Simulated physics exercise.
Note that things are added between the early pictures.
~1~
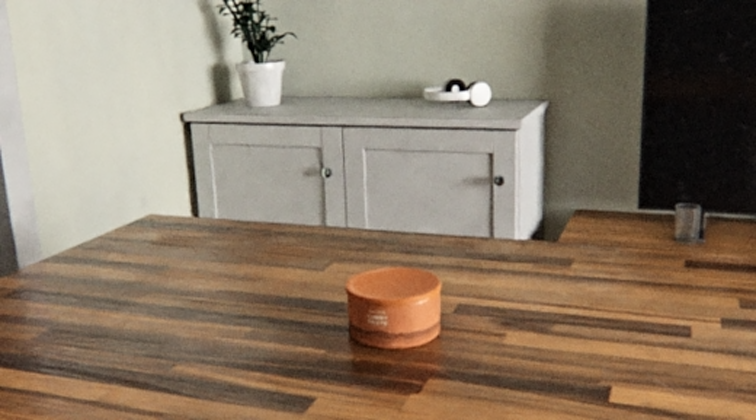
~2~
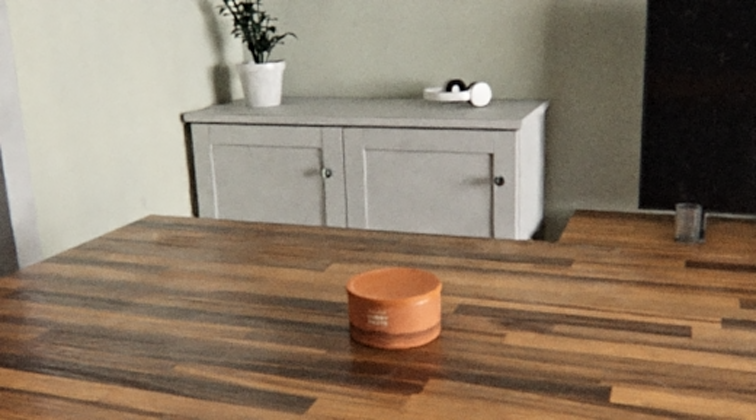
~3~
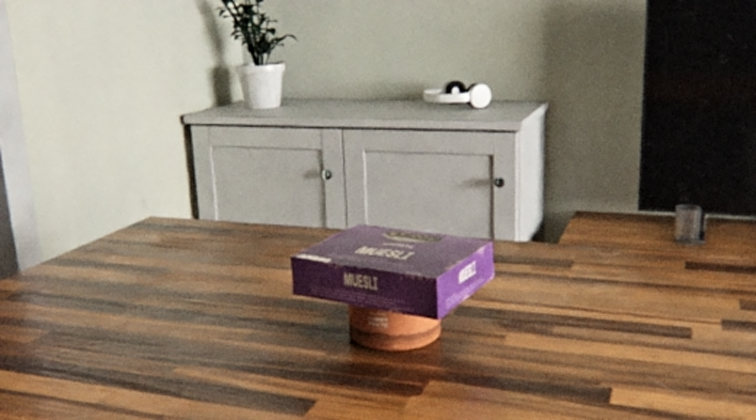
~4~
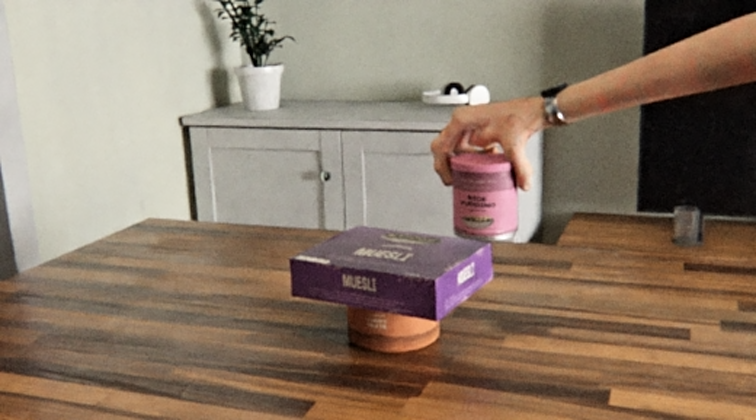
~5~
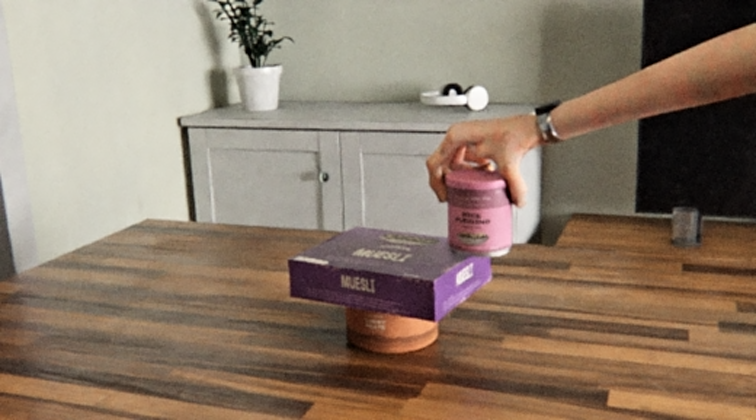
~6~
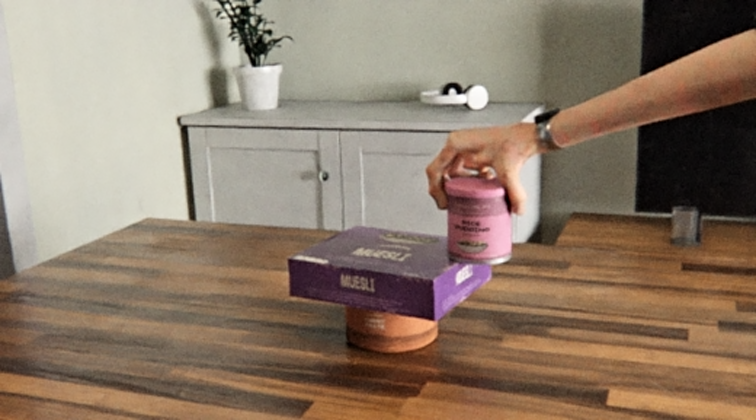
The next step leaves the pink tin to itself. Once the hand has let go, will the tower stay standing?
It is going to shed something.
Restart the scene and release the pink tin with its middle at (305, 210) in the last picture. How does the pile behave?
Outcome: The pile is knocked down.
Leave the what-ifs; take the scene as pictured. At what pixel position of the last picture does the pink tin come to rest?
Around (560, 332).
Then, 0.30 s on from there, pink tin now fallen.
Then, 0.50 s on from there, things are still on the move.
Then, 1.80 s on from there, nothing new.
In the end, fallen, pink tin; the other 2 unmoved. At the end, from the last picture's camera, pink tin near (560, 333). The pile gives way.
